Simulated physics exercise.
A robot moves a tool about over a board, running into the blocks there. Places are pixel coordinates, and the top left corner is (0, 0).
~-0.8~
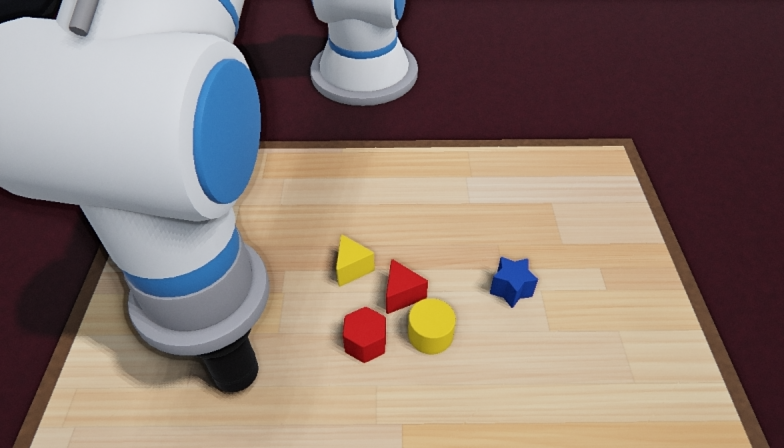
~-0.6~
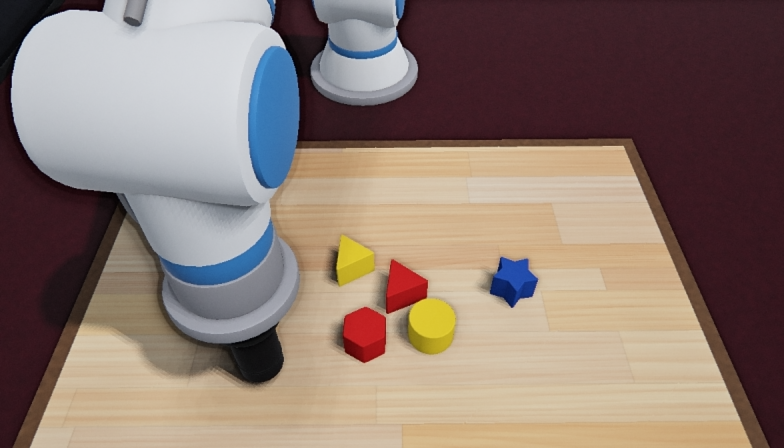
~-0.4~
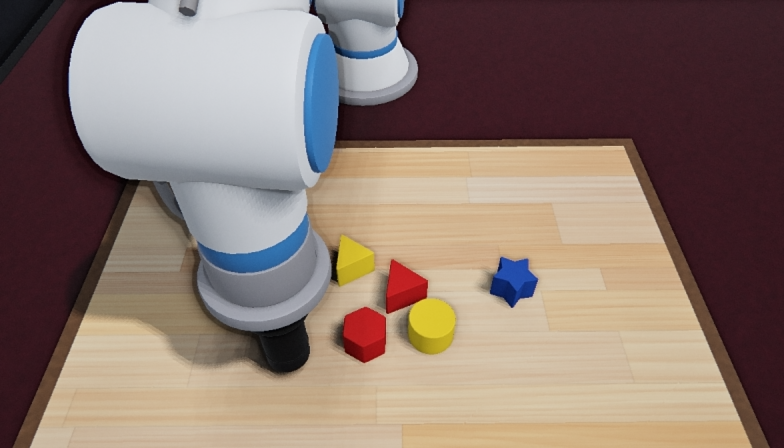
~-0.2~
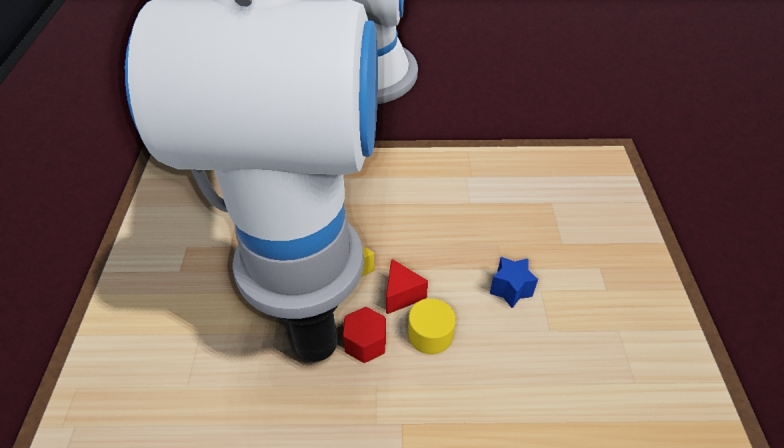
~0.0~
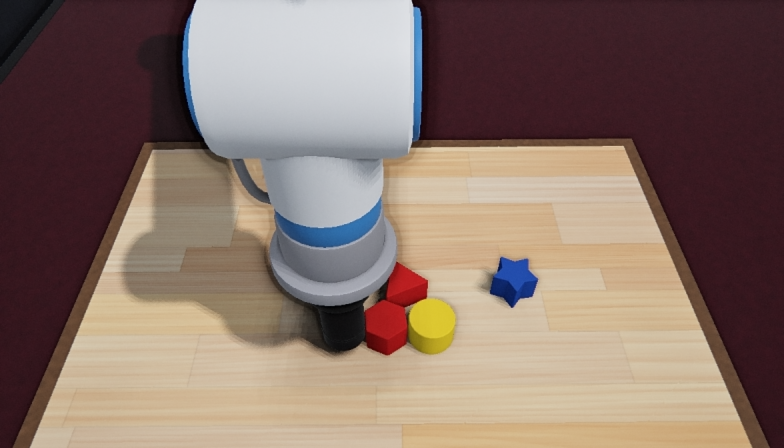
In the video, a white and blue robot arm moves its black tool rightward over a wooden board holding five colored blocks, then pushes the red hexagonal block a short way right, toward the yellow round block, while the others stay put.
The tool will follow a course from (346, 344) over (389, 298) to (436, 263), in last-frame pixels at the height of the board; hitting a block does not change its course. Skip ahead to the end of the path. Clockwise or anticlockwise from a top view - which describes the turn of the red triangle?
From above, counter-clockwise.
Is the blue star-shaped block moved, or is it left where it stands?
It stays.
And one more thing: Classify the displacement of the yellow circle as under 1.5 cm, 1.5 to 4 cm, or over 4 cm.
Travel: 1.5-4 cm.
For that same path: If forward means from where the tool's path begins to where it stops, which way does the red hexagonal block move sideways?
Side: Right.
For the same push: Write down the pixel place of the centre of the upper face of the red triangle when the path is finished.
By then it is at (464, 232).
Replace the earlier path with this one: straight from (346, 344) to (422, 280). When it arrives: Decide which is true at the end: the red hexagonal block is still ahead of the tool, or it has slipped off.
Expect to find it next to or behind the tool.
The first path, step by step. One third of the way, tool (374, 301); red hexagonal block (413, 306), turned 30° clockwise; red triangle (408, 273); yellow circle (455, 318).
Two thirds of the way, tool (405, 274); red hexagonal block (419, 304), turned 45° clockwise; red triangle (433, 253), turned 30° anticlockwise; yellow circle (461, 321).
At the end, tool (437, 251); yellow triangle in place; red hexagonal block (419, 304), turned 45° clockwise; red triangle (464, 232), turned 35° anticlockwise; yellow circle (461, 321); blue star-shaped block in place.
